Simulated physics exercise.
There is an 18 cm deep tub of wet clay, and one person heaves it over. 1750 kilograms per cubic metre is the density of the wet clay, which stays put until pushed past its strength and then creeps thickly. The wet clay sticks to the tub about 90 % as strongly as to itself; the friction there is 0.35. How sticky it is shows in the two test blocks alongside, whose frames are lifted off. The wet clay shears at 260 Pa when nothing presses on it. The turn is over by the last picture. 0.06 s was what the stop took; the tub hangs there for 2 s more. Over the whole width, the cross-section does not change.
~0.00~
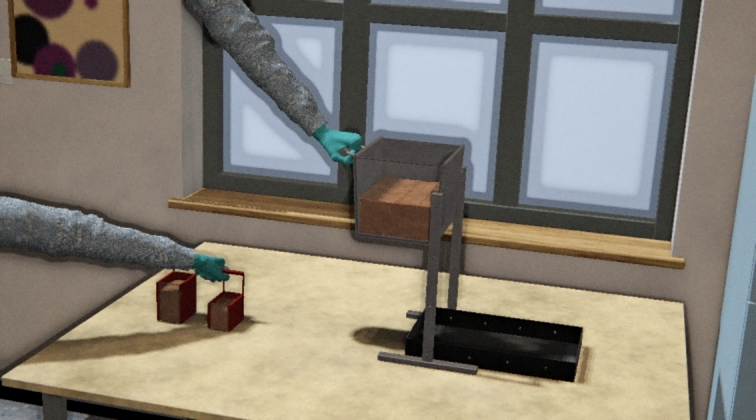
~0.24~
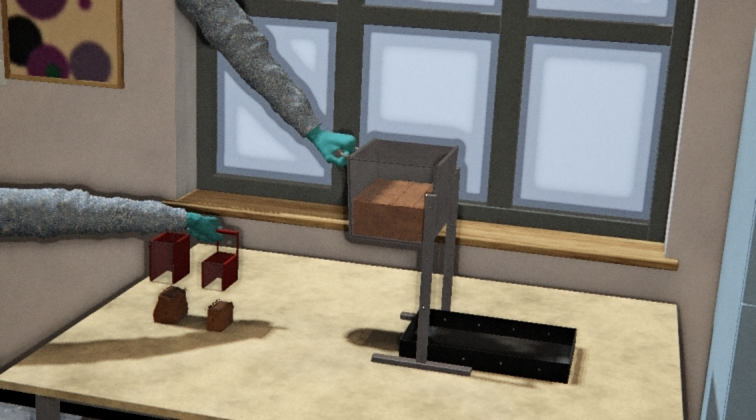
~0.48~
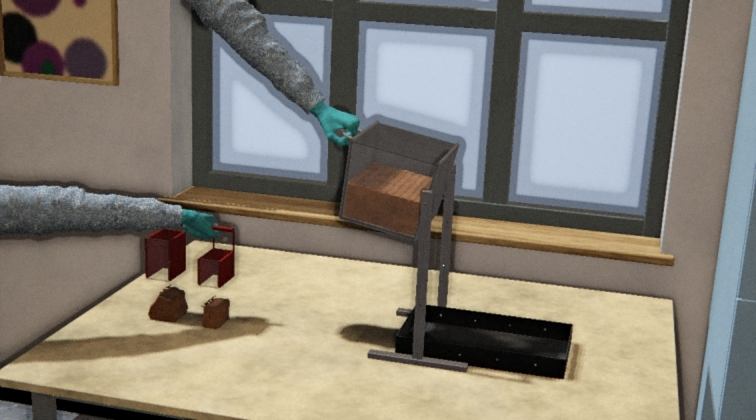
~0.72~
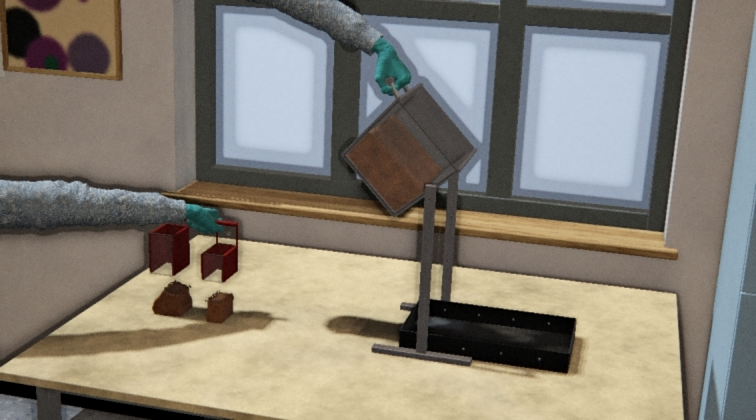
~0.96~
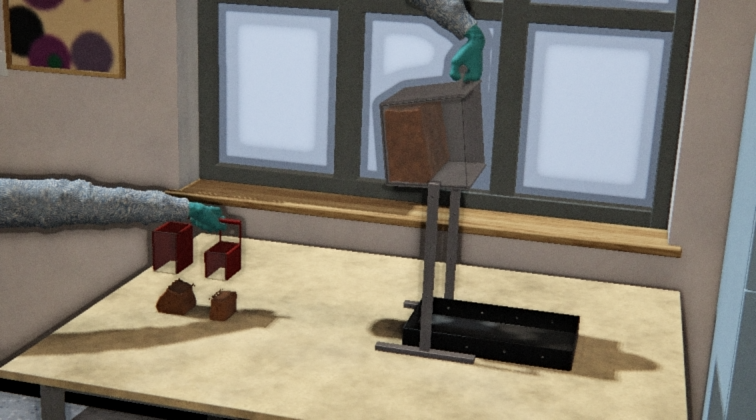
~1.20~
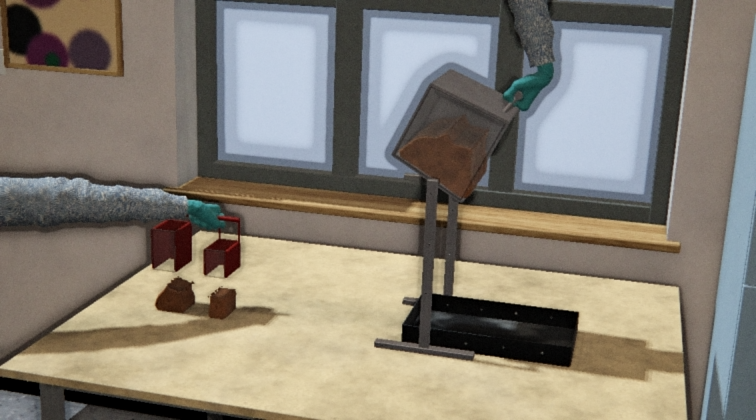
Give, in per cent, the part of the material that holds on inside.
The part that holds on is close to 0 per cent.
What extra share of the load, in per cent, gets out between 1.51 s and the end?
My estimate is near 12 in a hundred.
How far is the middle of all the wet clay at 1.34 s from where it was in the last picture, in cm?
Distance: About 10 cm.
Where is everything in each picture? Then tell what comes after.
The first picture shows handle-side rim at (357, 157), tilt 0 degrees; highest point of the wet clay at (414, 204); test blocks 8.9 cm, 5.7 cm high (left to right).
The second picture shows handle-side rim at (351, 158), tilt 0 degrees; highest point of the wet clay at (408, 206); test blocks 7.6 cm, 5.7 cm high (left to right).
The third picture shows handle-side rim at (354, 141), tilt 10 degrees; highest point of the wet clay at (352, 183); test blocks 6.9 cm, 5.7 cm high (left to right).
The fourth picture shows handle-side rim at (400, 101), tilt 46 degrees; highest point of the wet clay at (372, 133); test blocks 6.8 cm, 5.6 cm high (left to right).
The fifth picture shows handle-side rim at (463, 98), tilt 83 degrees; highest point of the wet clay at (419, 110); test blocks 6.7 cm, 5.6 cm high (left to right).
The sixth picture shows handle-side rim at (506, 125), tilt 116 degrees; highest point of the wet clay at (444, 134); test blocks 6.7 cm, 5.6 cm high (left to right).
By 1.34 s, the tub is at 116 degrees and holds 48 %.
By 1.51 s, the tub is at 116 degrees and holds 13 %.
By 1.68 s, the tub is at 116 degrees and holds 0 %.
By 1.85 s, the tub is at 116 degrees and holds 0 %.
By 3.20 s, at the end, the tub is at 116 degrees and holds 0 %.
